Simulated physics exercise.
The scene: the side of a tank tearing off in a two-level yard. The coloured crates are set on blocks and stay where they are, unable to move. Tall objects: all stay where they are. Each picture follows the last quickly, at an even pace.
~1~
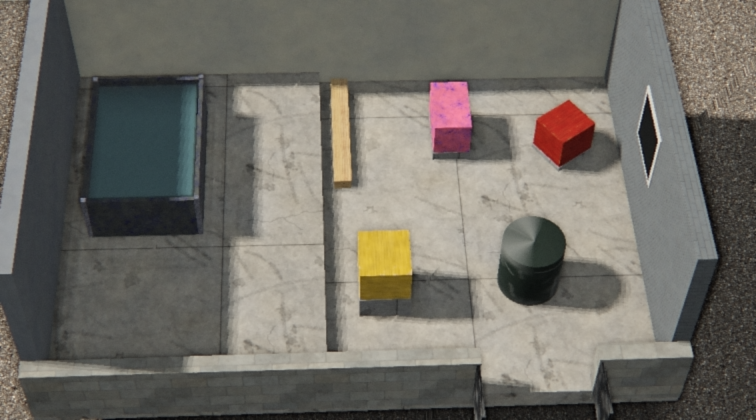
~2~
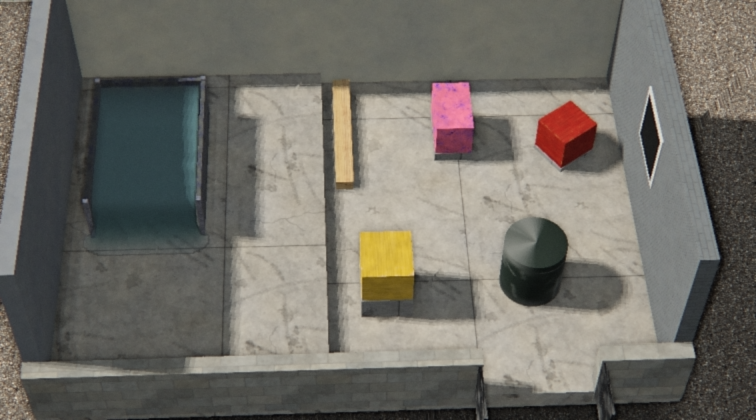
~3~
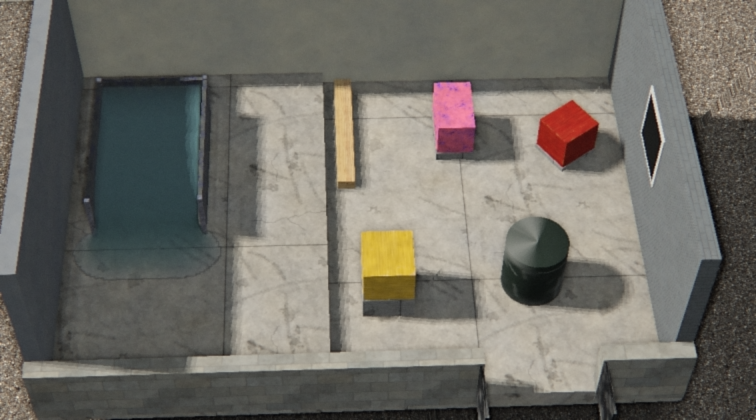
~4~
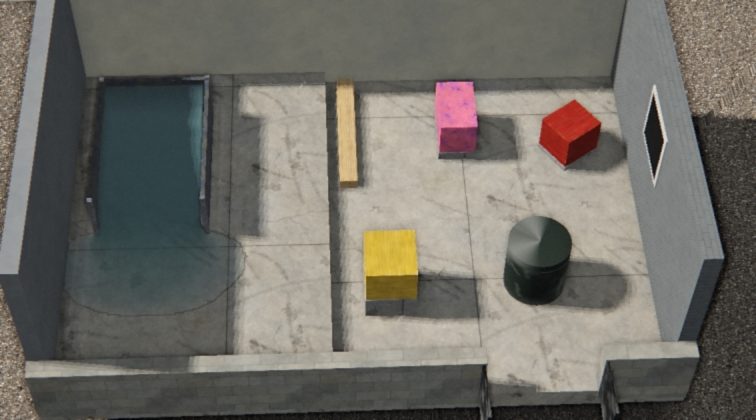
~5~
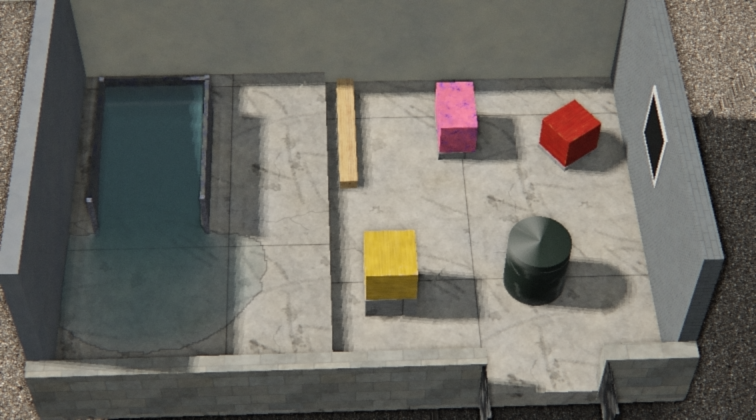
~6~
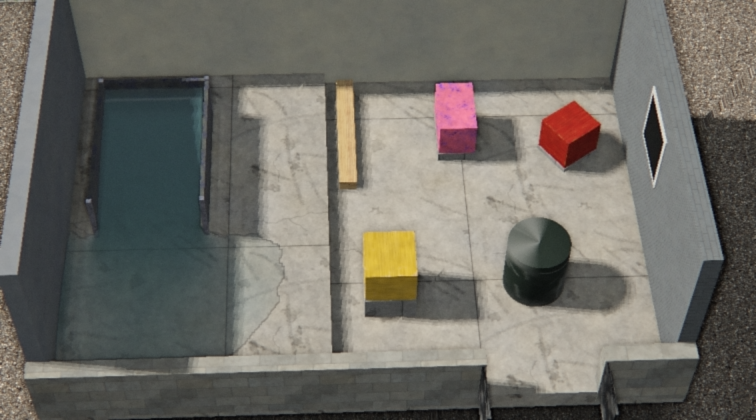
The footage shows a walled yard with a water-filled tank at left and yellow, pink, red and dark green objects at right; the tank's near side opens, and water pours out, spreading across the floor toward the front wall.
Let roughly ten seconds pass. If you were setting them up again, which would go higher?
I'd say the pink crate can stay, the red crate goes higher, the yellow crate can stay.
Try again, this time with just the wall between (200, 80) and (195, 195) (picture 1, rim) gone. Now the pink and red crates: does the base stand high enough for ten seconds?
As I see it, pink crate gets reached, and red crate gets reached.
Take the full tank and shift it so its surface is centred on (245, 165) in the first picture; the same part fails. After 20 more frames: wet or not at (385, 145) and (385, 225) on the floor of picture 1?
The first is not reached, and then the second is not reached.
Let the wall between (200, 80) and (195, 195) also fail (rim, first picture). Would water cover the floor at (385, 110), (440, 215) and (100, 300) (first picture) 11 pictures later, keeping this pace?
Spot one inundated, spot two inundated, spot three spared.
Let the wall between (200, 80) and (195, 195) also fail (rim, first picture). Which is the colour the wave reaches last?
The red one.
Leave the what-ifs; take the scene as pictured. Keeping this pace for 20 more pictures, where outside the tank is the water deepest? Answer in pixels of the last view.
Answer: (359, 313).
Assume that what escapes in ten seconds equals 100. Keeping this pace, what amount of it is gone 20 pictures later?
I'd say about 5 per cent.
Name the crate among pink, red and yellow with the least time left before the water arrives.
My answer: The one in yellow.
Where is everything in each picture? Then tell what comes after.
In the first picture, the tank at (145, 141) is whole and still.
In the second picture, water pours out at (147, 224) and has run to (87, 239).
In the third picture, water pours out at (148, 224) and has run to (82, 260).
In the fourth picture, water pours out at (151, 225) and has run to (90, 303).
In the fifth picture, water pours out at (151, 225) and has run to (127, 347).
In the sixth picture, the front is at a hidden place, out from the gap at (151, 226).
A moment on, water covers 20 % of the floor; the pink crate not reached, the red crate not reached, the yellow crate not reached.
Next, water covers 25 % of the floor; the pink crate not reached, the red crate not reached, the yellow crate water round its plinth.
Then, water covers 40 % of the floor; the pink crate not reached, the red crate not reached, the yellow crate water round its plinth.
Later, water covers 75 % of the floor; the pink crate water round its plinth, the red crate water round its plinth, the yellow crate water round its plinth.
In the end, water covers 85 % of the floor; the pink crate stayed above the water, the red crate was topped, the yellow crate stayed above the water.
